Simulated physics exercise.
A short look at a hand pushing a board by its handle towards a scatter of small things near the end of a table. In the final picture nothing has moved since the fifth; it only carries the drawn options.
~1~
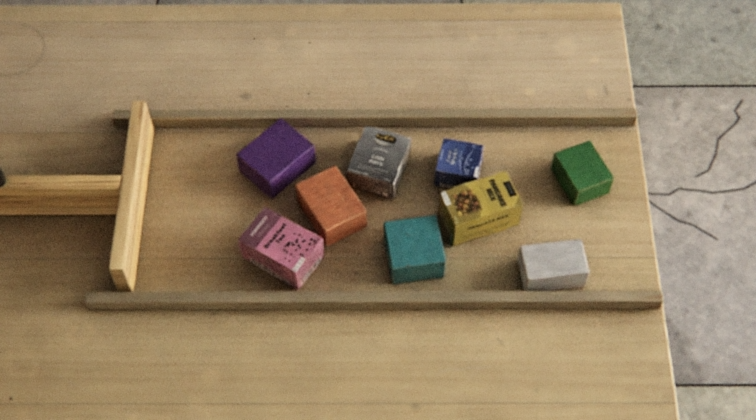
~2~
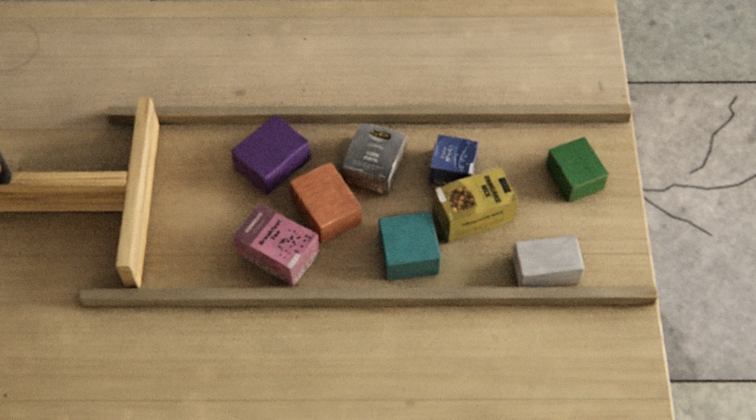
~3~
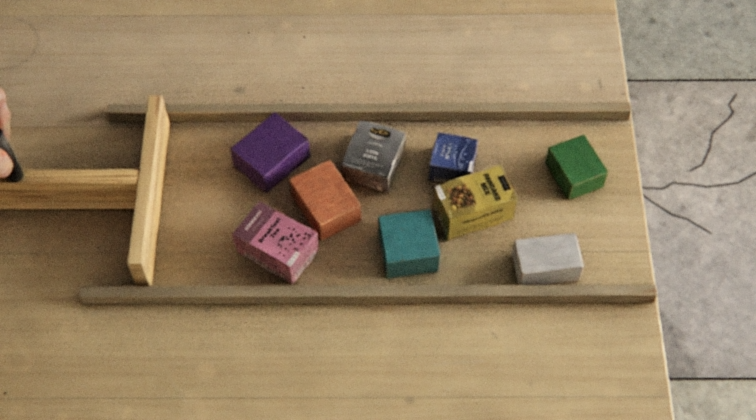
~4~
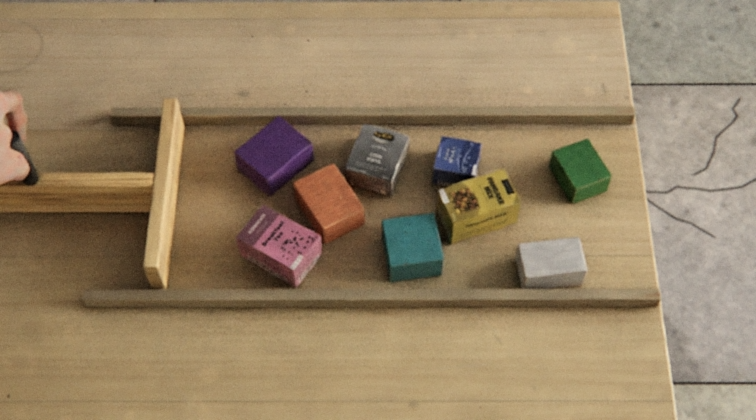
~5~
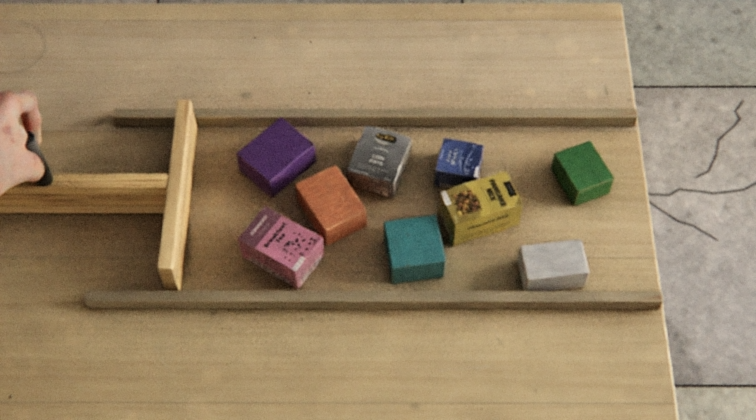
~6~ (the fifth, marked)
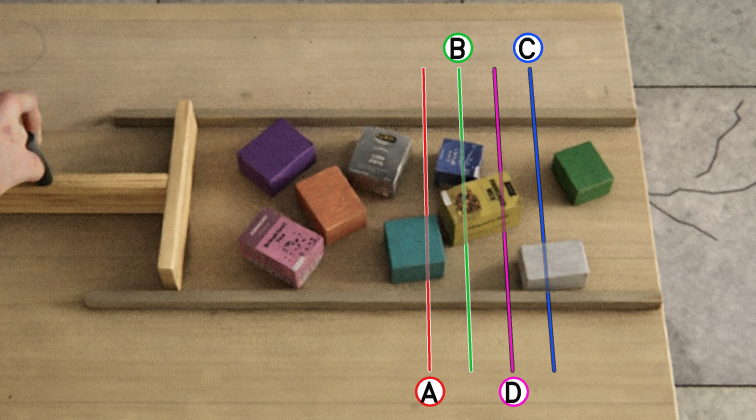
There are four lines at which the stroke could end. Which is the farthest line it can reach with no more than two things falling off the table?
It should halt at D.
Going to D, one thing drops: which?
The green block goes over.
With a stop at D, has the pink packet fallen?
No.
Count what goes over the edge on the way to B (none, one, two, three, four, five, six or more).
The count is none.
On the marked copy, A at (426, 208); B at (465, 208); C at (541, 208); D at (503, 208).
With D. Early on, board (291, 180); purple block (339, 149); pink packet (341, 252).
Further on, board (410, 180); green block (587, 174); blue box (538, 160).
At the end, board (500, 180); green block over the edge; white block (643, 270); one fallen.
As for the rest, A is within the limit but short; B is within the limit but short; C drops three.
